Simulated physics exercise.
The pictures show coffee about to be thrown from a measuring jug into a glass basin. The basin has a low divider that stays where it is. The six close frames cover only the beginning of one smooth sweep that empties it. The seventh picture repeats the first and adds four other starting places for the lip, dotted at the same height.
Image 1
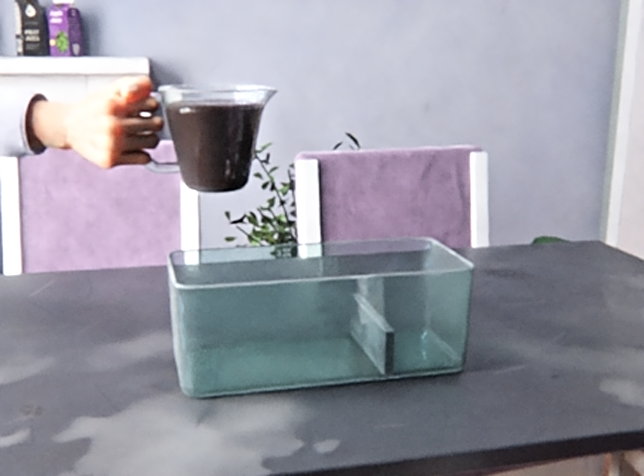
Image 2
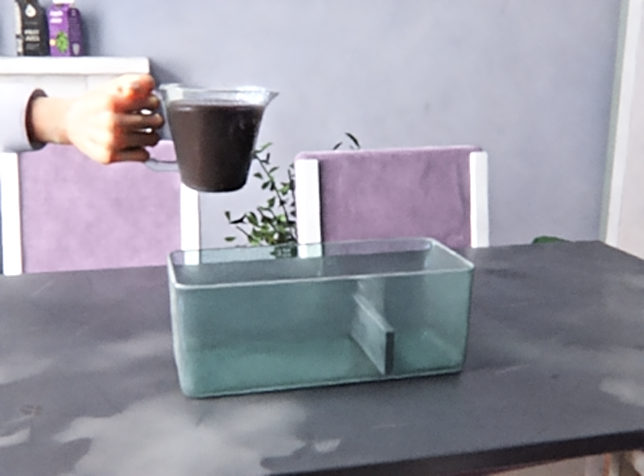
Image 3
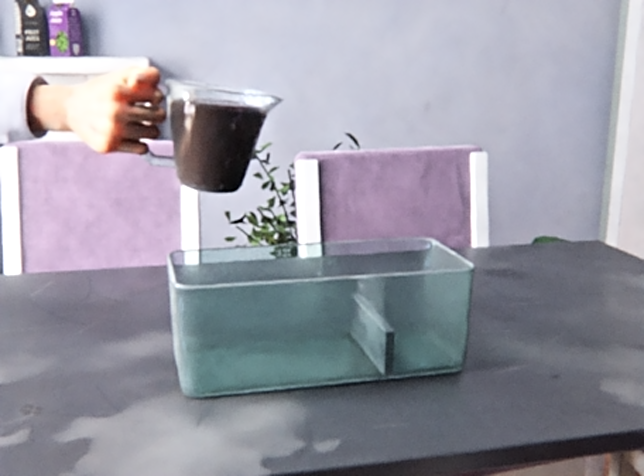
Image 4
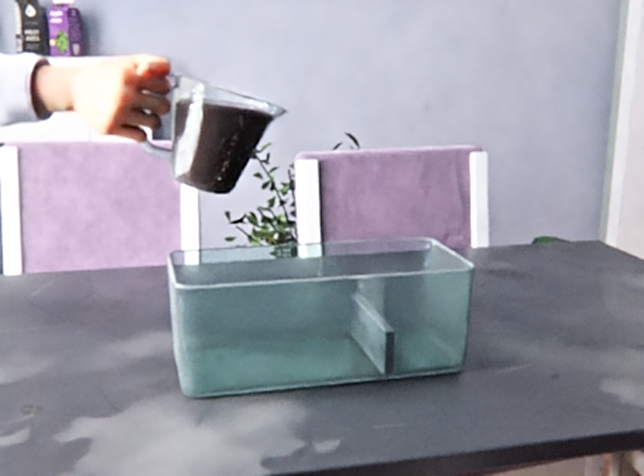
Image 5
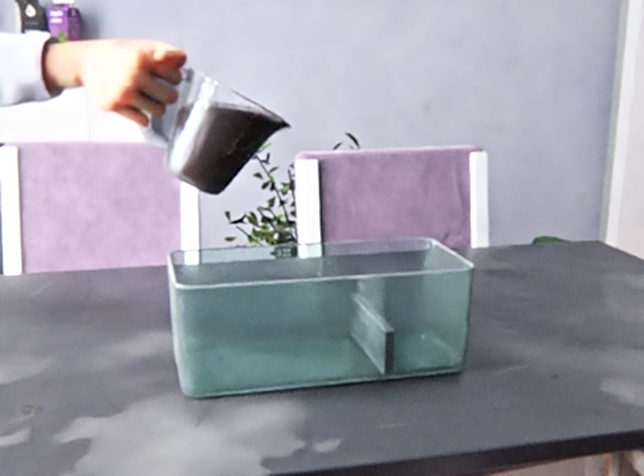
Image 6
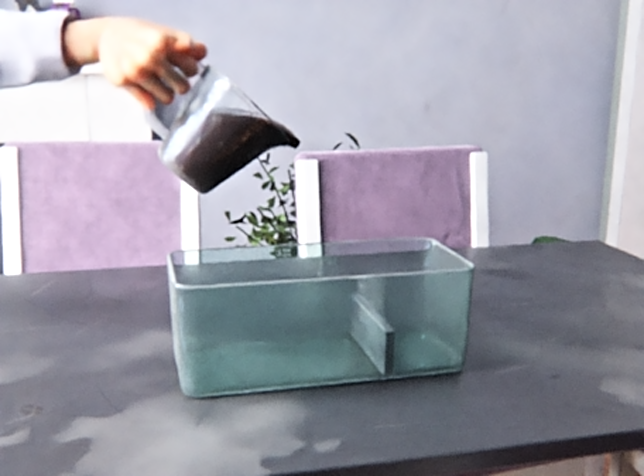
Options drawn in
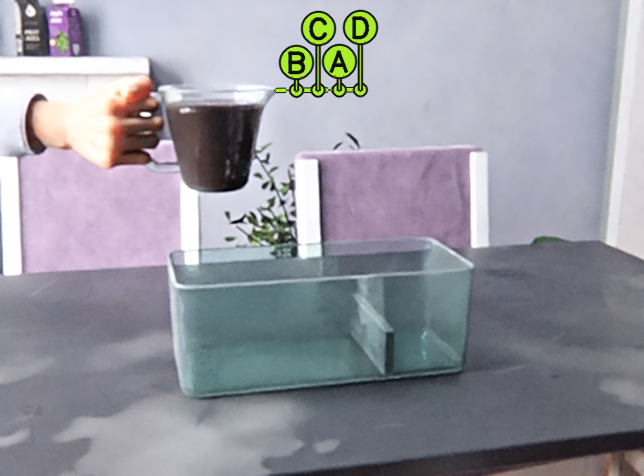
At the start, a hand holds a clear measuring jug of dark coffee upright above a glass basin with a low divider inside, on a dark table. The hand then rises slightly and tilts the jug rightward, gradually at first and then more steeply, until coffee reaches just over the lip.
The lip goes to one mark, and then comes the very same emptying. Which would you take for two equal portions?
Best: A.
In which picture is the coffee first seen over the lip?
Picture 6.
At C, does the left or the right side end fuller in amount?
The left side.
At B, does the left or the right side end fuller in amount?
The left side.
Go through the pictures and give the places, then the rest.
Upright, lip at (276, 90); basin from (181, 395) to (464, 368); top of the wall at (371, 311); nothing has left yet, in the first picture.
Tipped about 2°, lip at (278, 92); nothing has left yet, in the second picture.
Tipped about 8°, lip at (282, 99); nothing has left yet, in the third picture.
Tipped about 17°, lip at (287, 111); nothing has left yet, in the fourth picture.
Tipped about 29°, lip at (290, 126); nothing has left yet, in the fifth picture.
Tipped about 43°, lip at (290, 145); coffee is over the lip, down to (295, 146), in the sixth picture.
In lime, A at (339, 89); B at (296, 90); C at (318, 90); D at (360, 89).
For spot A, about 53 % ends left of the wall and 42 % right of it; 5 % is lost outside.
For spot B, about 90 % ends left of the wall and 7 % right of it; 3 % is lost outside.
For spot C, about 75 % ends left of the wall and 22 % right of it; 3 % is lost outside.
For spot D, about 26 % ends left of the wall and 70 % right of it; 4 % is lost outside.
